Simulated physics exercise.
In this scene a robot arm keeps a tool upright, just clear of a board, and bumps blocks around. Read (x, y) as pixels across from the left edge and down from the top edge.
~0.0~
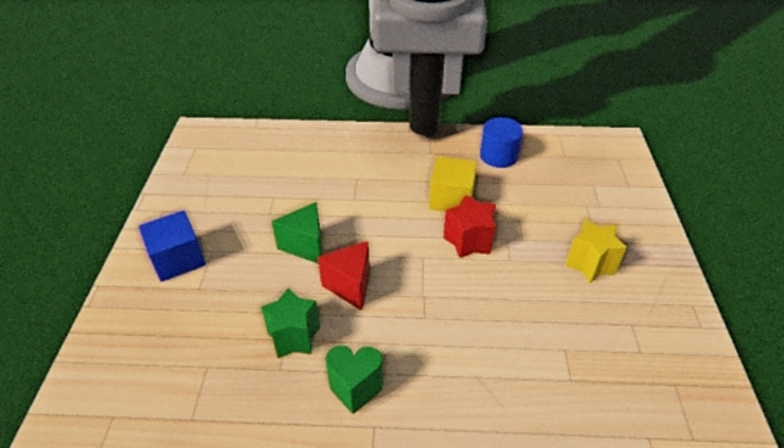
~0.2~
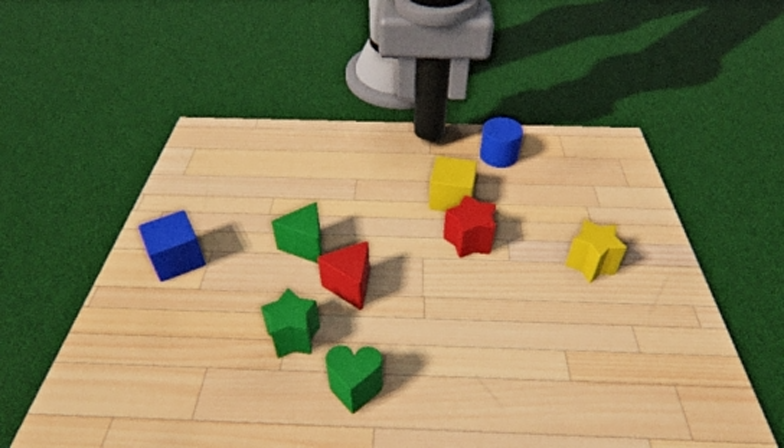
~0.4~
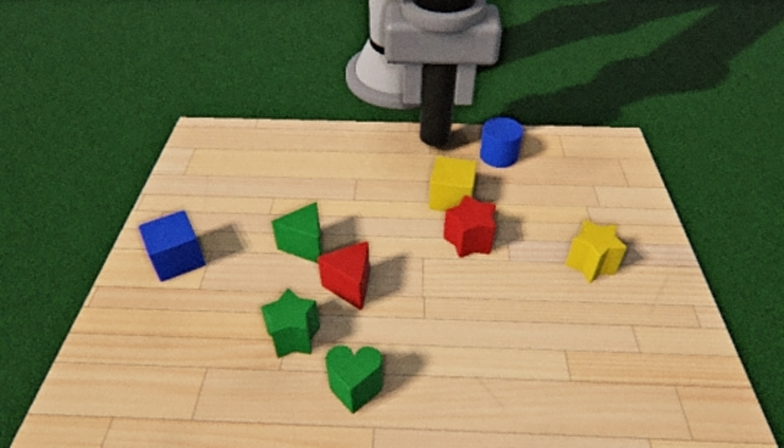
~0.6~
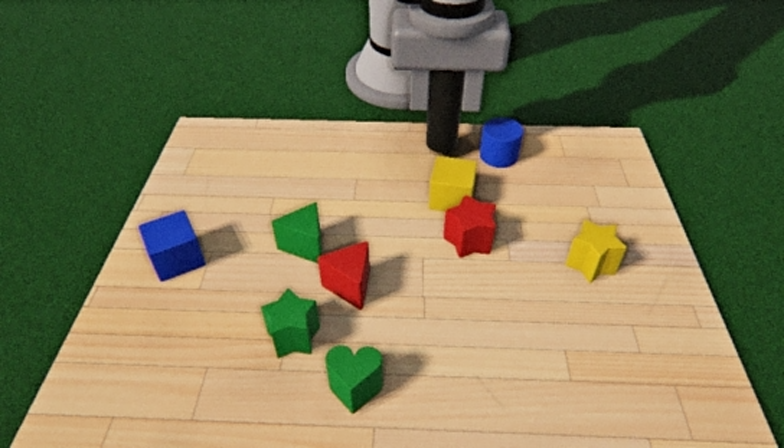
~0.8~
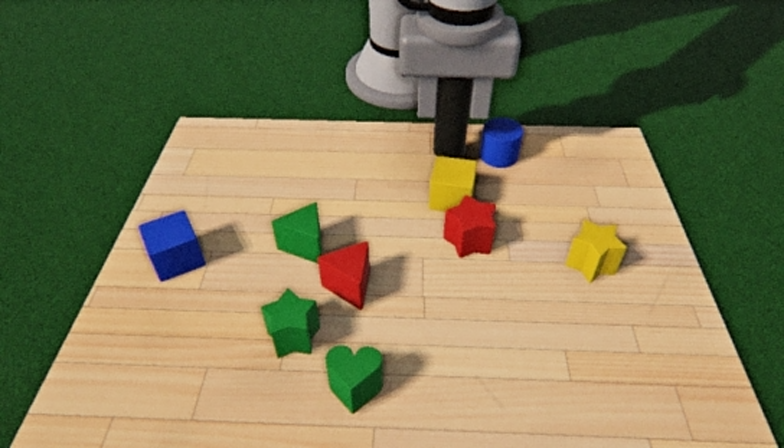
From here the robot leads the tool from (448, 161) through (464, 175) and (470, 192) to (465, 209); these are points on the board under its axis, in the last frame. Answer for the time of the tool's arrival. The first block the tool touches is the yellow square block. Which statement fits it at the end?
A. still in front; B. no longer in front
A (still in front)
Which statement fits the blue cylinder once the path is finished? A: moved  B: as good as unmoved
B: As good as unmoved.
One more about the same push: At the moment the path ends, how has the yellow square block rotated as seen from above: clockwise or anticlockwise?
Looking down, my answer is that the yellow square block rotates clockwise.
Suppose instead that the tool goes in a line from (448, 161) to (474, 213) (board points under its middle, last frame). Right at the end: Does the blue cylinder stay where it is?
It seems so.
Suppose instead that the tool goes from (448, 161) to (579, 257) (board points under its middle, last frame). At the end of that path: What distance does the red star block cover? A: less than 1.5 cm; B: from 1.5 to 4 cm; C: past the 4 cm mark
A.
The first path, step by step. Halfway along, tool at (470, 173); yellow square block at (453, 176), turned 15° clockwise.
At the end, tool at (466, 200); yellow square block at (434, 194), turned 45° clockwise; red star block unmoved; blue cylinder unmoved.
